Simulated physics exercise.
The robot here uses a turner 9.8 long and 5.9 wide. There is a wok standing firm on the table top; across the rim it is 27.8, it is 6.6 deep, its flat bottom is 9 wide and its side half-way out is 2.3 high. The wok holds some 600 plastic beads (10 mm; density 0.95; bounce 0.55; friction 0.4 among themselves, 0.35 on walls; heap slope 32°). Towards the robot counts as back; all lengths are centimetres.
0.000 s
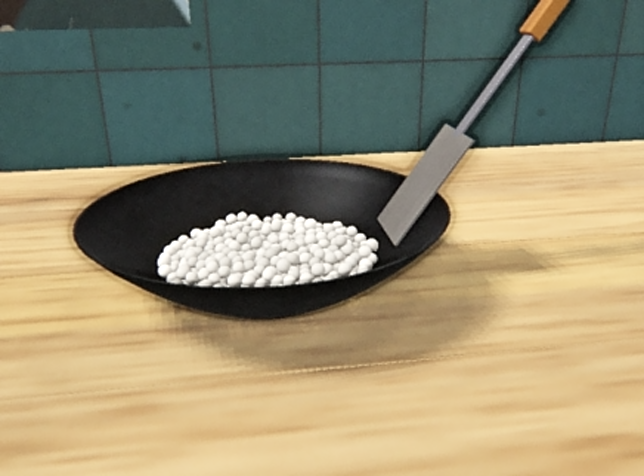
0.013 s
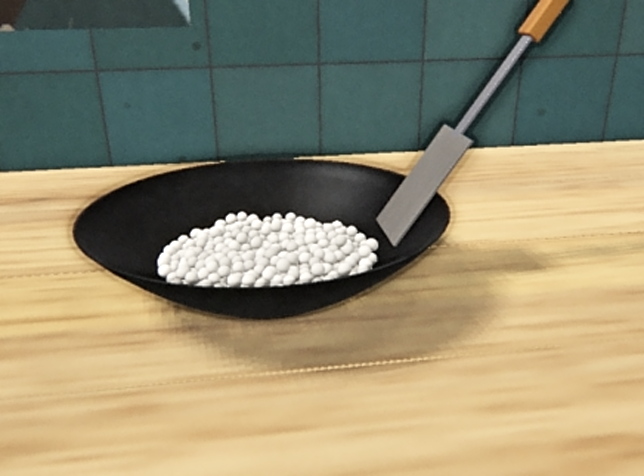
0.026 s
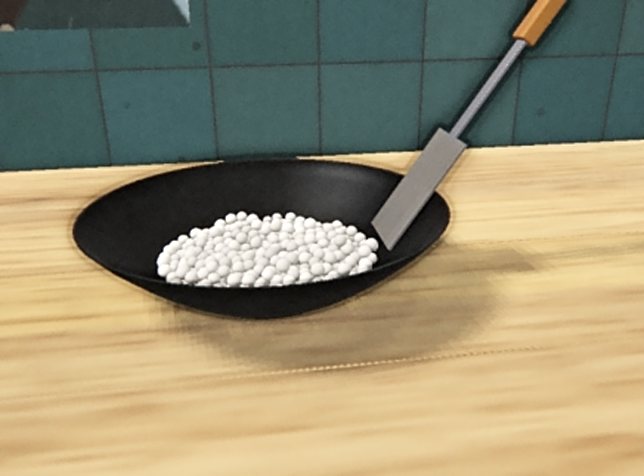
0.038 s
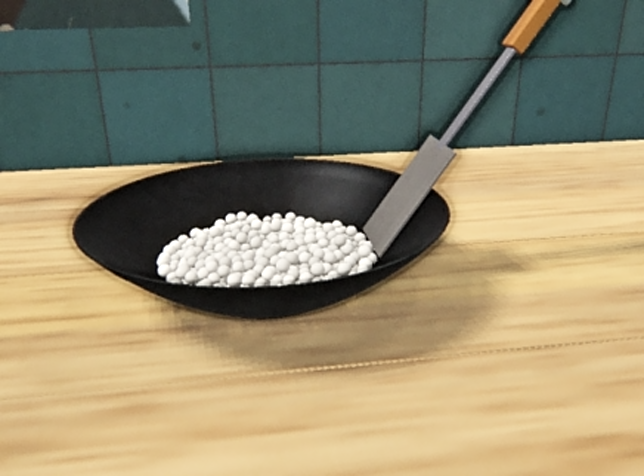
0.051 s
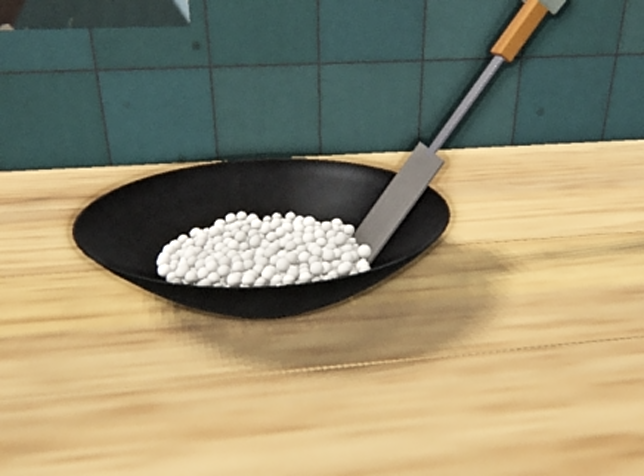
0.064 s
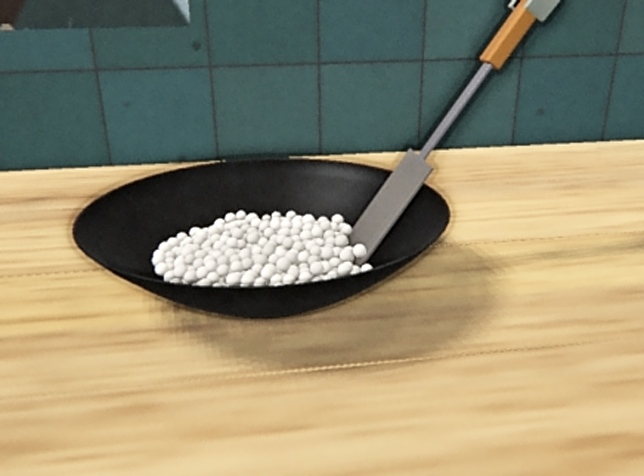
On a wooden table top, a turner slides left into white beads in a black wok.
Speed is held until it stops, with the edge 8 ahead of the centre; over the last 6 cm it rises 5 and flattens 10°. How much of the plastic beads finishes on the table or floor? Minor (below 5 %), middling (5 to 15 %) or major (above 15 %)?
Middling.
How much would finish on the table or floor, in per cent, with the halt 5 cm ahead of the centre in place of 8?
My guess would be around 0 per cent.
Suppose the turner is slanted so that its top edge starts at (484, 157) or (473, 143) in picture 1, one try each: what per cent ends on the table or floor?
First try roughly 10 percent, second try roughly 10 percent.
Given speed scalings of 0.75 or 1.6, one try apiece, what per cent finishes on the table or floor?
Some 5 per cent, then some 20 per cent, on the table or floor.
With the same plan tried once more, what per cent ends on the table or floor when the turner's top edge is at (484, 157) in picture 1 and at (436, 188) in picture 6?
About 15 per cent.
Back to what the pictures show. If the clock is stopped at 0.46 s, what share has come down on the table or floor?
It is near 6 percent.
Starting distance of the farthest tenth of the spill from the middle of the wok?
55 cm.
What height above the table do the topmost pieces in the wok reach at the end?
6.5 cm.
By 0.14 s, sloping 55°, highest piece 5 above the table; 595 in the wok.
By 0.22 s, sloping 52°, highest piece 6 above the table; 595 in the wok.
By 0.46 s, sloping 45°, highest piece 6 above the table; 544 in the wok, 30 on the table or floor, 21 on the blade or in flight.
By 1.51 s, sloping 45°, highest piece 6 above the table; 544 in the wok, 51 on the table or floor.
Final count, 544 in the wok, 51 on the table or floor. That is 9 % on the table or floor.
